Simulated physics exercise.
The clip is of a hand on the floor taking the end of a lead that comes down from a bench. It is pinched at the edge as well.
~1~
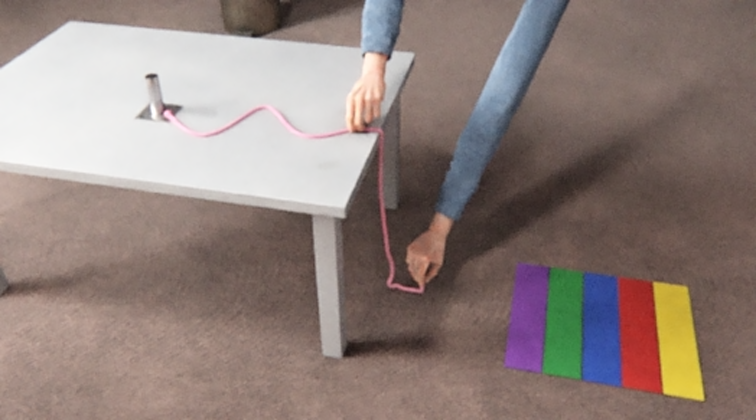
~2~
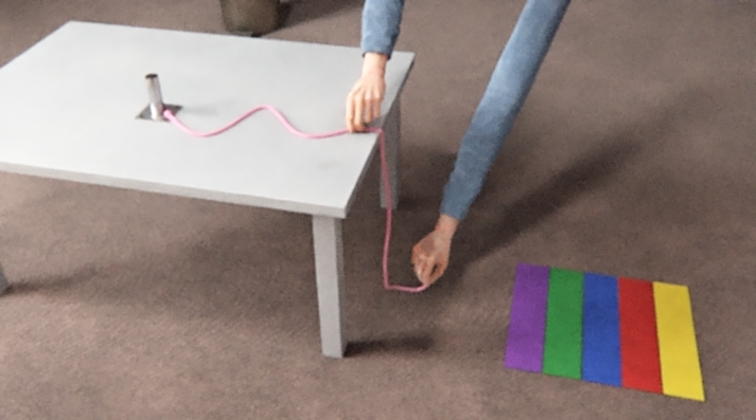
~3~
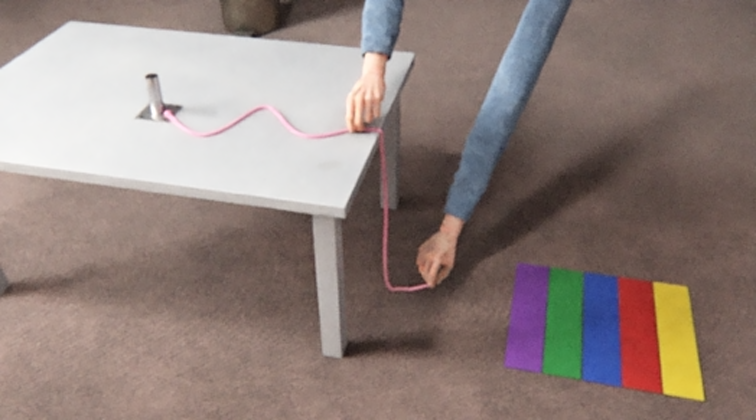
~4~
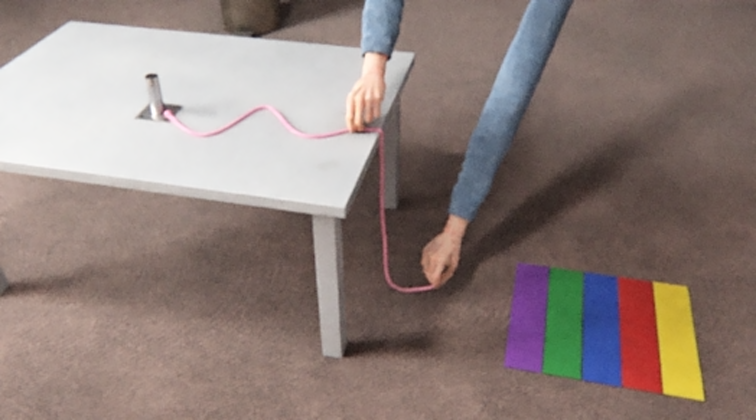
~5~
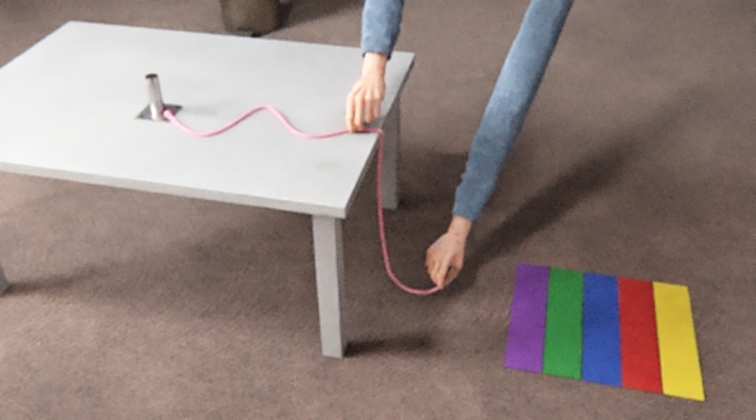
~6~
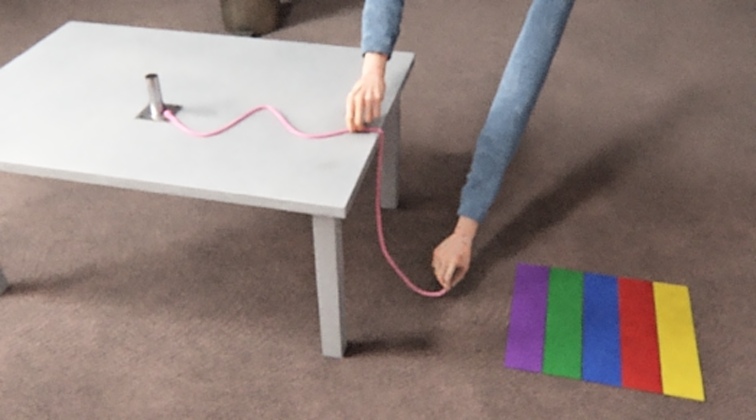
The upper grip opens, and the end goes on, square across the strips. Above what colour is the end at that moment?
The end stops over the red strip.
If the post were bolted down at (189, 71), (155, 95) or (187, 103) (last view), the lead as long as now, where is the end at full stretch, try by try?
The places are (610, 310), (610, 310) and (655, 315).
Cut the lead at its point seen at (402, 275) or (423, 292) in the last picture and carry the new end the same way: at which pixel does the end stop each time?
About (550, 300) and (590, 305).
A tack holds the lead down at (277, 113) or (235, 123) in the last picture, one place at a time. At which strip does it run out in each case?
Try by try: Green; blue.
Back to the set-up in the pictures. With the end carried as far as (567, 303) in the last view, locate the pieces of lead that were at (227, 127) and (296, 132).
They go to (256, 116) and to (369, 130).
Soon after, end near (568, 303); over green.
Then, end near (610, 310); over blue.
At full stretch, end near (635, 313); over red. It gets as far as the red strip.
